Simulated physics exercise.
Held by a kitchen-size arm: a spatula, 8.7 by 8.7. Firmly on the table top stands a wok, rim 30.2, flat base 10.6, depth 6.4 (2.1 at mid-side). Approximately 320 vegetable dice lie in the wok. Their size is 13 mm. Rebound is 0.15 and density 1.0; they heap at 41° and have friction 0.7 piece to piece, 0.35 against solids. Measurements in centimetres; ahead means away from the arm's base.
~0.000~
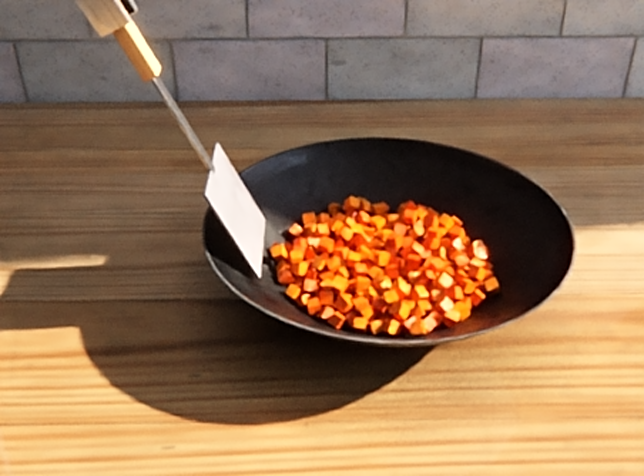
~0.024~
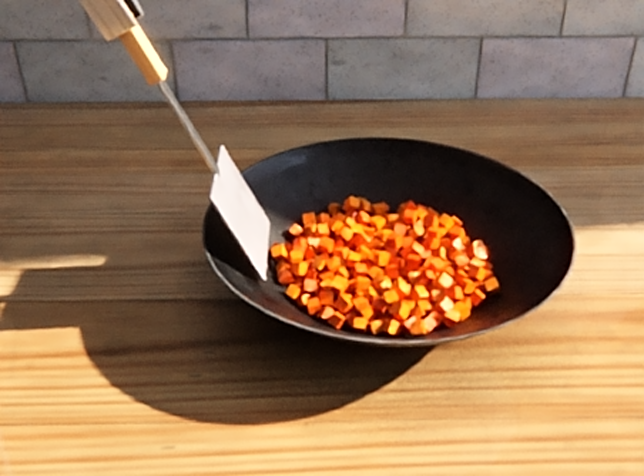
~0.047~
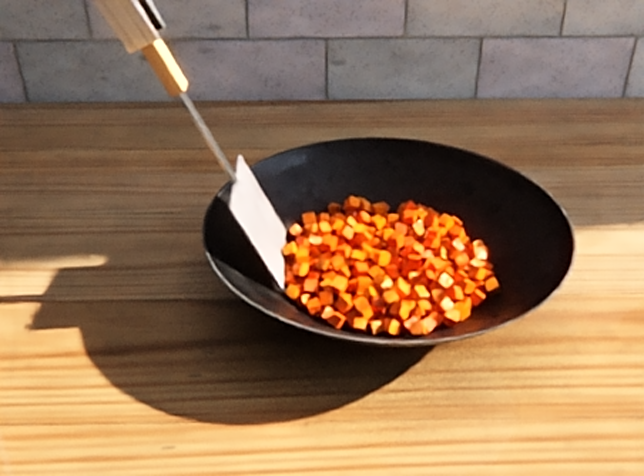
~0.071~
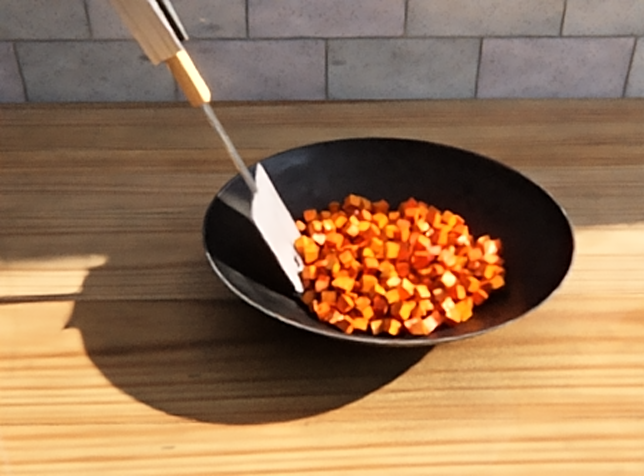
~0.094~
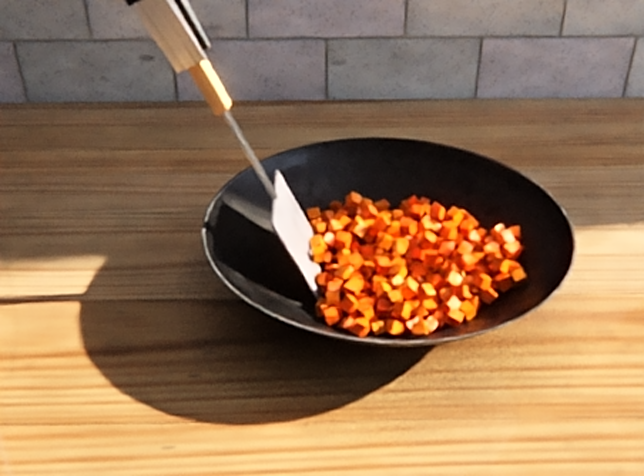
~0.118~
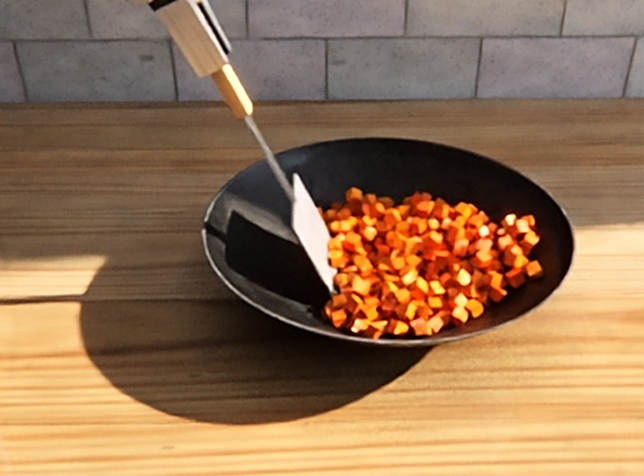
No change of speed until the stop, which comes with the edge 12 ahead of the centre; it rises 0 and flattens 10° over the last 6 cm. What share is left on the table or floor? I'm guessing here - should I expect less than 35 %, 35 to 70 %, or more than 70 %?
You should expect 35 to 70 %.
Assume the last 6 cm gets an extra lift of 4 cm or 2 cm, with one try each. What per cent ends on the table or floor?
It comes to around 50 per cent on the first try and around 55 per cent on the second.
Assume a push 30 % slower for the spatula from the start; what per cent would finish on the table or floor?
Near 50 %.
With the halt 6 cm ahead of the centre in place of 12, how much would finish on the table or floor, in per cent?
Result: Approx. 10 %.
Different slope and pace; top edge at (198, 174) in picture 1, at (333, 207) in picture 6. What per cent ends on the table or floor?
It works out to about 55 %, more or less.
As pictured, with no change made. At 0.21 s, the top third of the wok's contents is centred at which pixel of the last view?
It sits at about (505, 232).
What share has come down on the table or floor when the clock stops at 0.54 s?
50 %.
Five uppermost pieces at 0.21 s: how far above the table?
About 8 cm.
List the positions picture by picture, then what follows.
Spatula top edge at (211, 167), sloping 65°; upper third of the load around (387, 254), from x 280 to 495, top at y 205; 317 in the wok, in the first frame.
Spatula top edge at (216, 170), sloping 65°; upper third of the load around (387, 254), from x 280 to 495, top at y 205, in the second frame.
Spatula top edge at (235, 180), sloping 65°; upper third of the load around (384, 252), from x 285 to 495, top at y 205, in the third frame.
Spatula top edge at (255, 189), sloping 65°; upper third of the load around (402, 250), from x 300 to 500, top at y 205, in the fourth frame.
Spatula top edge at (275, 196), sloping 65°; upper third of the load around (426, 247), from x 300 to 520, top at y 200, in the fifth frame.
Spatula top edge at (294, 199), sloping 65°; upper third of the load around (445, 244), from x 300 to 535, top at y 195; 317 in the wok, in the sixth frame.
After 0.21 s, sloping 65°, highest piece 8 above the table; 314 in the wok, 3 on the blade or in flight.
After 0.29 s, sloping 62°, highest piece 10 above the table; 282 in the wok, 35 on the blade or in flight.
After 0.54 s, sloping 55°, highest piece 7 above the table; 164 on the table or floor, 151 in the wok, 2 on the blade or in flight.
After 1.59 s, sloping 55°, highest piece 7 above the table; 167 on the table or floor, 150 in the wok.
At rest, 167 on the table or floor, 150 in the wok. That is 53 % on the table or floor.
